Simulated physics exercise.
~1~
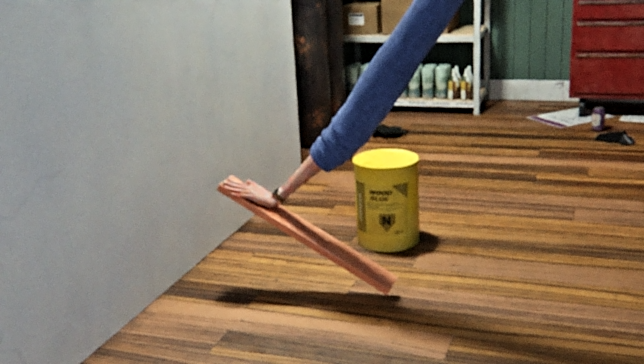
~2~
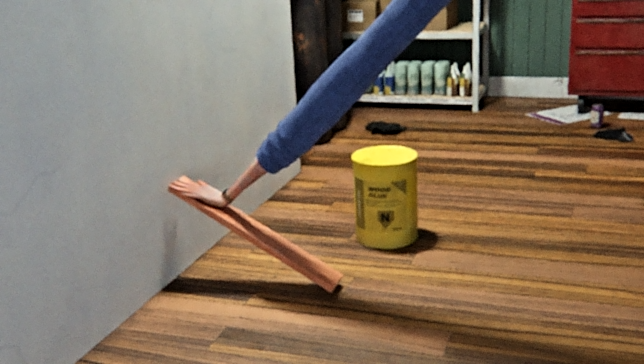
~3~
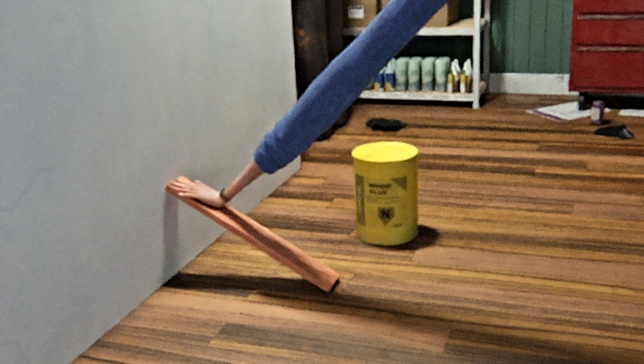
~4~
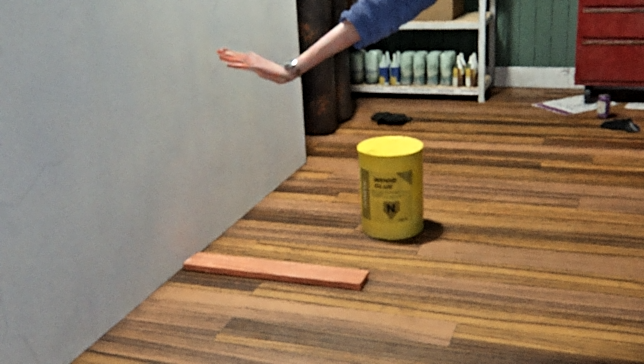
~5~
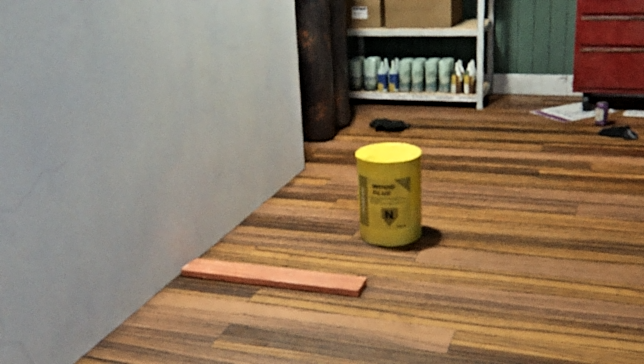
In a workshop with a wooden plank floor, a slightly swaying camera looks down at a pale grey wall on the left, with shelves of bottles and a red cabinet at the back. A yellow pail stands near the middle as a blue-sleeved arm holds an orange plank at a slant. The hand moves the plank left and props its upper end against the wall. Then the hand lets go and draws back, and the plank slides down. It ends lying flat on the floor by the wall, the pail still in place.
